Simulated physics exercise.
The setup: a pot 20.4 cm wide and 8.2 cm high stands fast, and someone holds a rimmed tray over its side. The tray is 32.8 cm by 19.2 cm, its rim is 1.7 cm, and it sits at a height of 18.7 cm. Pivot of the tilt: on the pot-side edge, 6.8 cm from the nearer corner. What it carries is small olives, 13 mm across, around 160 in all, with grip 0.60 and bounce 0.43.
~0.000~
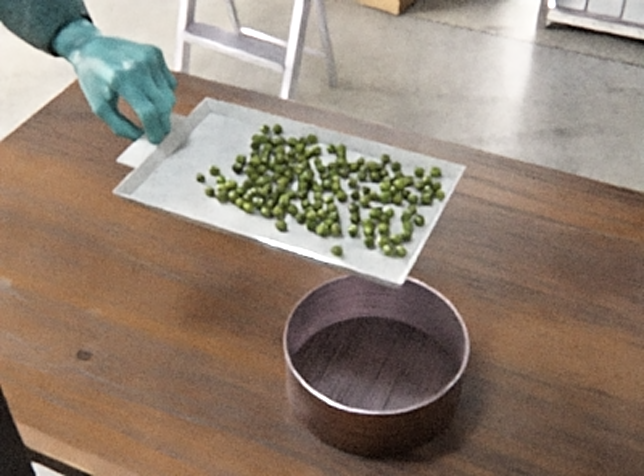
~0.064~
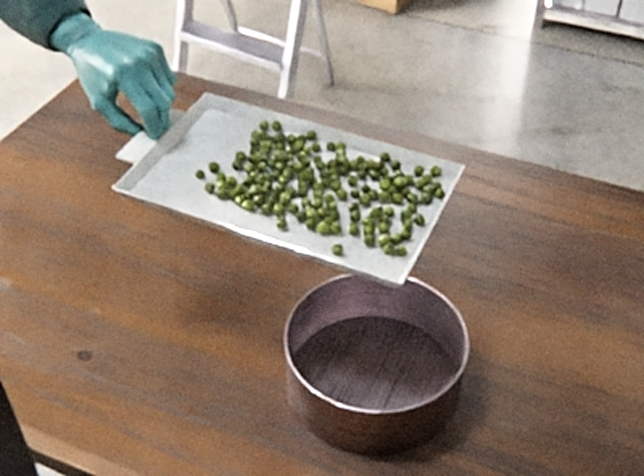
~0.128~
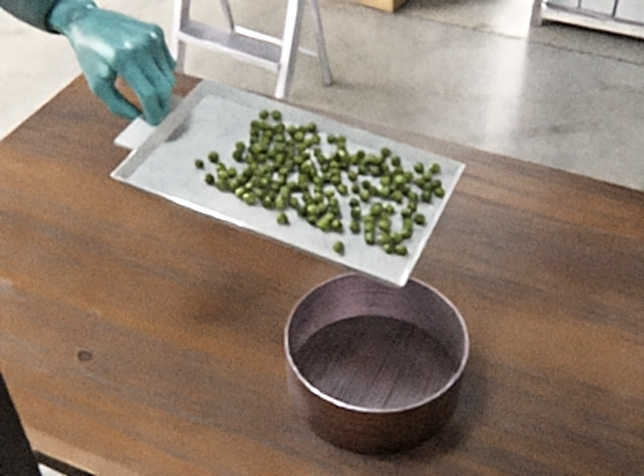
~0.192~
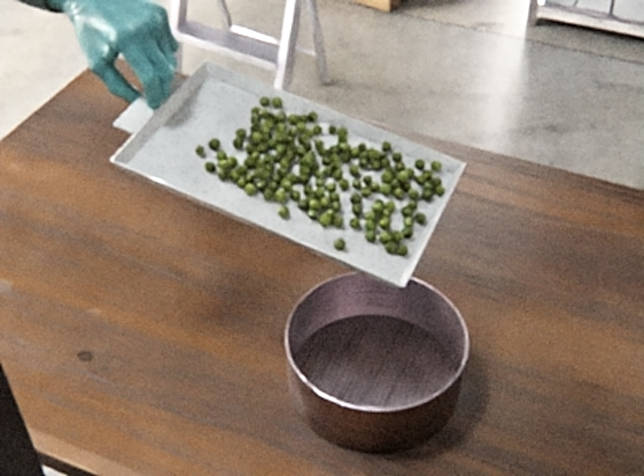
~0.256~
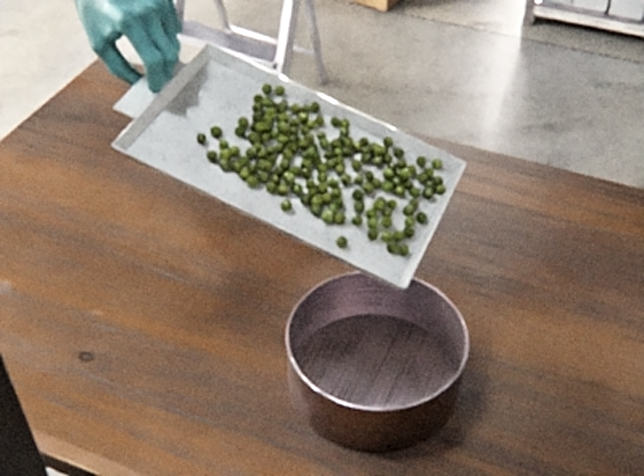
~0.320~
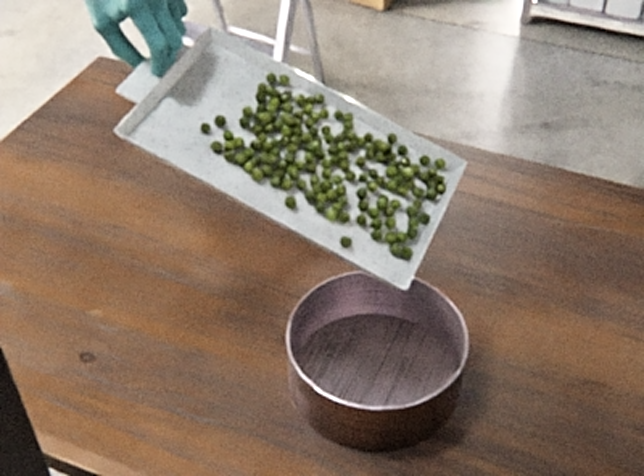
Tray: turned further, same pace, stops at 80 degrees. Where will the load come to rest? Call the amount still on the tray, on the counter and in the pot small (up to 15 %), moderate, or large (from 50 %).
At the end, tray: Small, counter: Moderate, pot: Large.
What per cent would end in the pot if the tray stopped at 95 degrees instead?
Share in the pot: Around 70 %.
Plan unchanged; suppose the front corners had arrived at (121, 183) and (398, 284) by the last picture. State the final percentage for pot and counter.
You'd end with pot at 90 and counter at 10.
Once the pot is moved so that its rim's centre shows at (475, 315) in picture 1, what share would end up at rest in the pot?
The share would be some 75 per cent.
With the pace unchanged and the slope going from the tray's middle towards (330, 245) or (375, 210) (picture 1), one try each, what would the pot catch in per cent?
Roughly 100 per cent on the first try and 30 per cent on the second.
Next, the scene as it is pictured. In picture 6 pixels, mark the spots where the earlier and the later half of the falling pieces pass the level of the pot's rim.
First near (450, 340), later near (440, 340).
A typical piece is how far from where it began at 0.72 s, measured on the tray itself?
It has moved some 9 cm from its start.
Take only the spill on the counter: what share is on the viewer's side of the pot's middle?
Roughly 10 per cent.
After 0.72 s, tilt 48 degrees; the tray holds 100 %, the pot 0 %.
After 0.99 s, tilt 68 degrees; the tray holds 80 %, the pot 10 %.
After 1.36 s, tilt 80 degrees; the tray holds 15 %, the pot 50 %.
In the end, at 2.2 s, tray 0 %, counter 35 %, pot 65 %.
